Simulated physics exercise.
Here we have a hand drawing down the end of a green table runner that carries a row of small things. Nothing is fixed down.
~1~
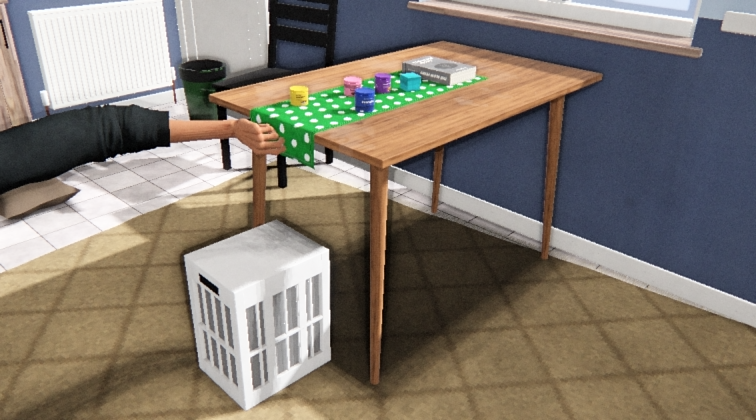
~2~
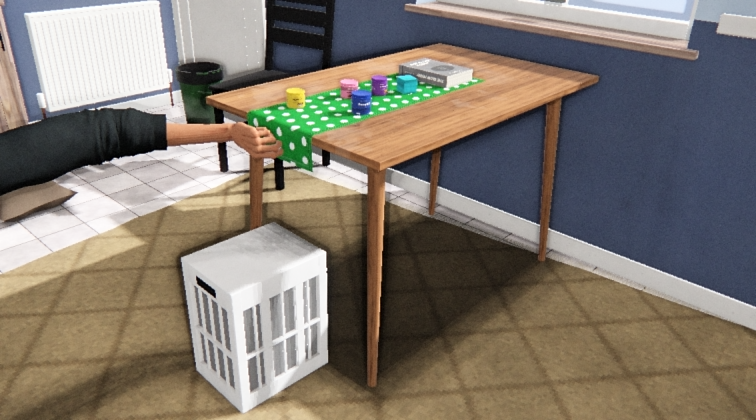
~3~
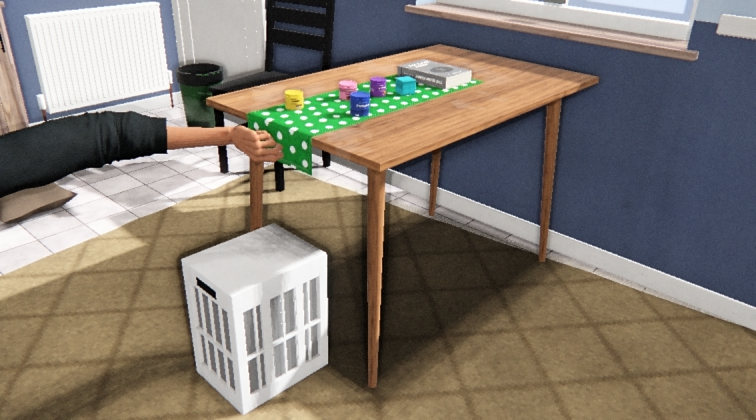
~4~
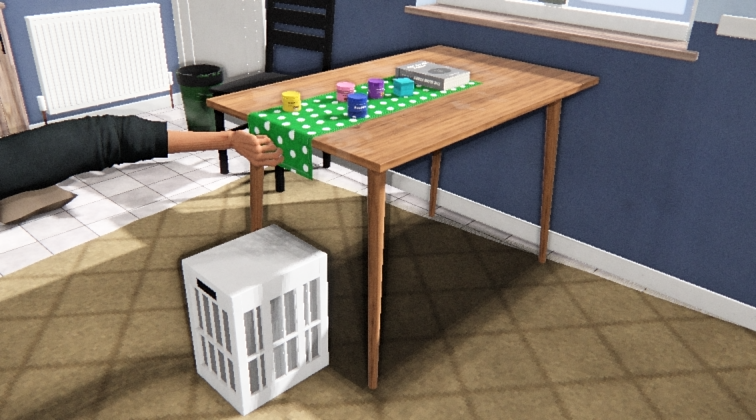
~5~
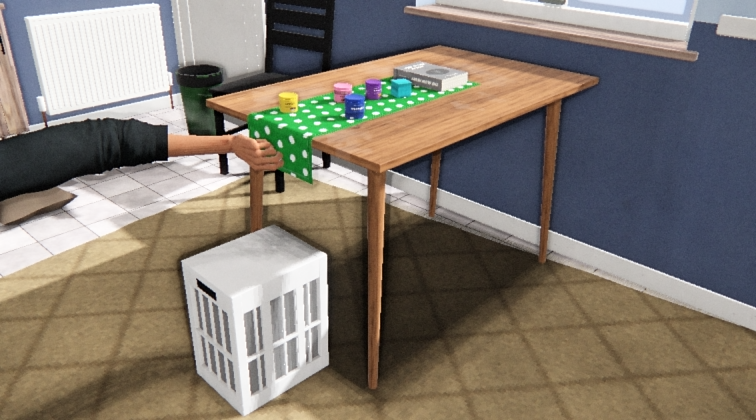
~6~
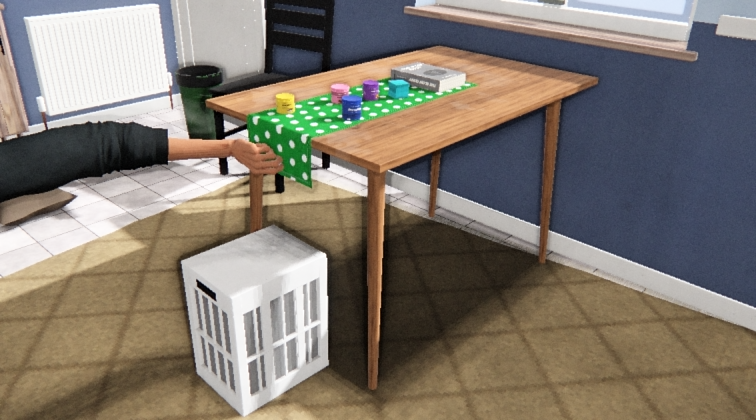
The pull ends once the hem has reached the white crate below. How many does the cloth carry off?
The table loses two.
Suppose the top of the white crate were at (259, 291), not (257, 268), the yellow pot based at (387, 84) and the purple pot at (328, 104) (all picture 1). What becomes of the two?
The yellow pot does not fall, the purple pot tumbles off.
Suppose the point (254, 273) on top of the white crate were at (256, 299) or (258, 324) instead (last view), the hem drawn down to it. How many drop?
It would be 3 and 4.
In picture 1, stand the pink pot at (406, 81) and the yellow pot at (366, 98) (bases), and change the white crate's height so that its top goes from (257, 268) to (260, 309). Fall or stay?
The pink pot holds on, the yellow pot goes over.
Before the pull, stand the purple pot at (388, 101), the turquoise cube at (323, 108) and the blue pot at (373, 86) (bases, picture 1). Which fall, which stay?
The purple pot keeps its place on top, the turquoise cube tumbles off, the blue pot holds on.
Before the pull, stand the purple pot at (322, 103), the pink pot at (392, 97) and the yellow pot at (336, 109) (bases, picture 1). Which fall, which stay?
The purple pot drops off, the pink pot remains up, the yellow pot drops off.
Soon after, hem near (281, 229); yellow pot gone.
After that, hem on the crate; yellow pot and blue pot gone.
In the end, hem on the crate; yellow pot and blue pot gone. The count of fallen things is two.
